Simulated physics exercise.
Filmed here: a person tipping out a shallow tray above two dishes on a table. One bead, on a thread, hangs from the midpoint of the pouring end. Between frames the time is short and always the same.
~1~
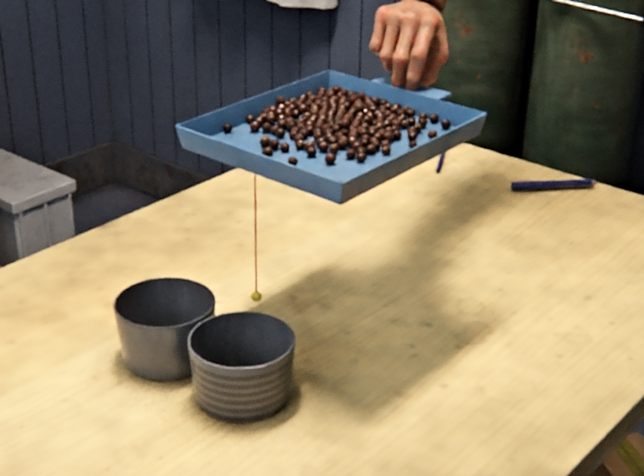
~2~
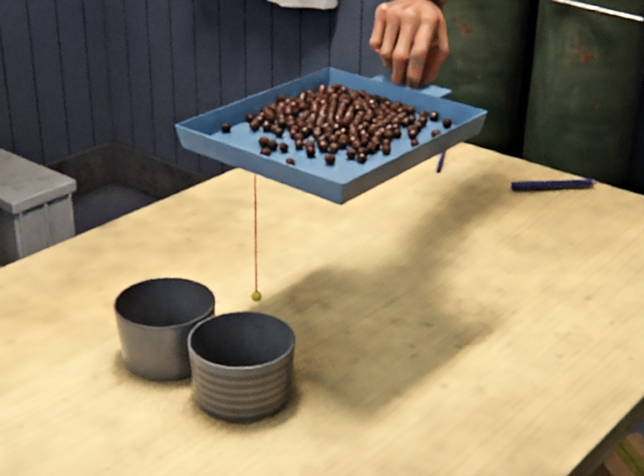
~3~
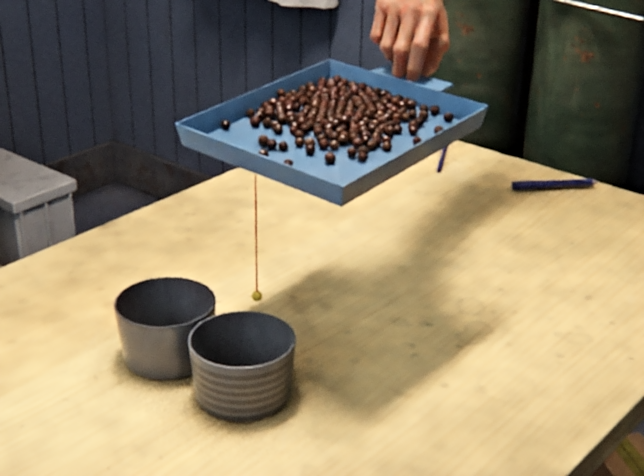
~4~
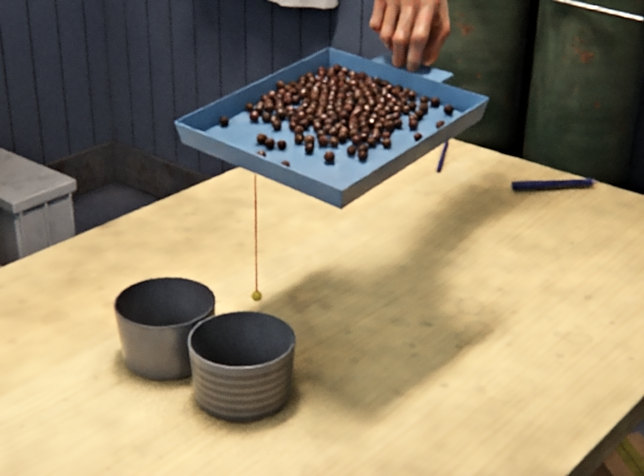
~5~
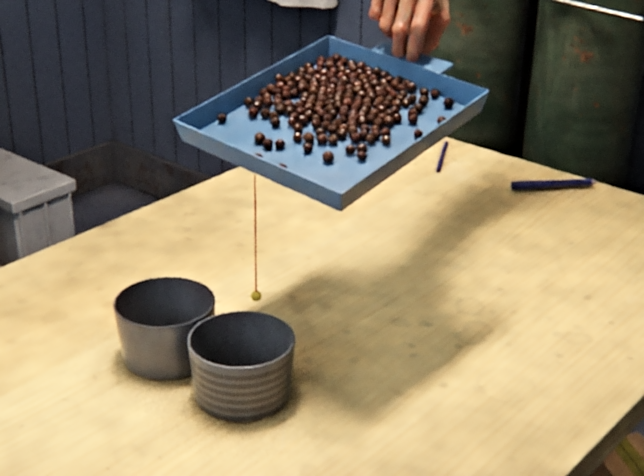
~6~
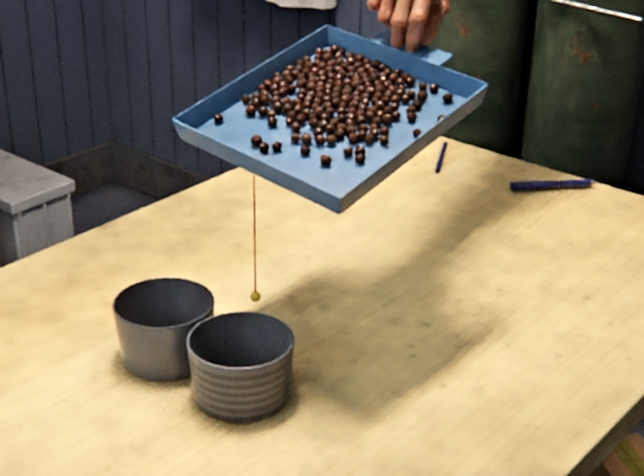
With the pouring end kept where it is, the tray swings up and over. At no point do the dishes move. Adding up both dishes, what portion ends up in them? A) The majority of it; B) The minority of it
B.
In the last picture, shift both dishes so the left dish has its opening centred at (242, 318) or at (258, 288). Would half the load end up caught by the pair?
In order, they'd catch a major share, and next a minor share.
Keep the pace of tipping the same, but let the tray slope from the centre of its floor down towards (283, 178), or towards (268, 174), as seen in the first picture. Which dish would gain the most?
For the first slope the righthand dish, for the second the righthand dish.
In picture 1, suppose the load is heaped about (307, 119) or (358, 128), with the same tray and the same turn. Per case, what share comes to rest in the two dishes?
The first start gives 10 percent and the second 10 percent.
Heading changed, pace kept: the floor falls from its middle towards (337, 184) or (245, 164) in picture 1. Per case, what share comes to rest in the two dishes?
The first try gives close to 0 per cent, the second close to 90 per cent.
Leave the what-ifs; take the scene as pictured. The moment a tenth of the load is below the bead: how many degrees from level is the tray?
About 75° of tilt.
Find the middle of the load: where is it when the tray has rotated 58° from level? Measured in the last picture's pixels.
The load is centred about (312, 167).
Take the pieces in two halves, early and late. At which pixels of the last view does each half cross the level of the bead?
It goes through near (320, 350) first, then near (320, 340).
Soon, tray tipped steeply; nearly all on the tray; a stray few in the right dish; a stray few outside both; a small part in the air.
A while on, tray tipped right over; a small part on the tray; a small part in the right dish; a stray few in the left dish; about two thirds outside both; a small part in the air.
Towards the end, tray tipped past a quarter turn; a small part in the right dish; a stray few in the left dish; most outside both.
Finally, tray tipped past a quarter turn; a small part in the right dish; a stray few in the left dish; most outside both.
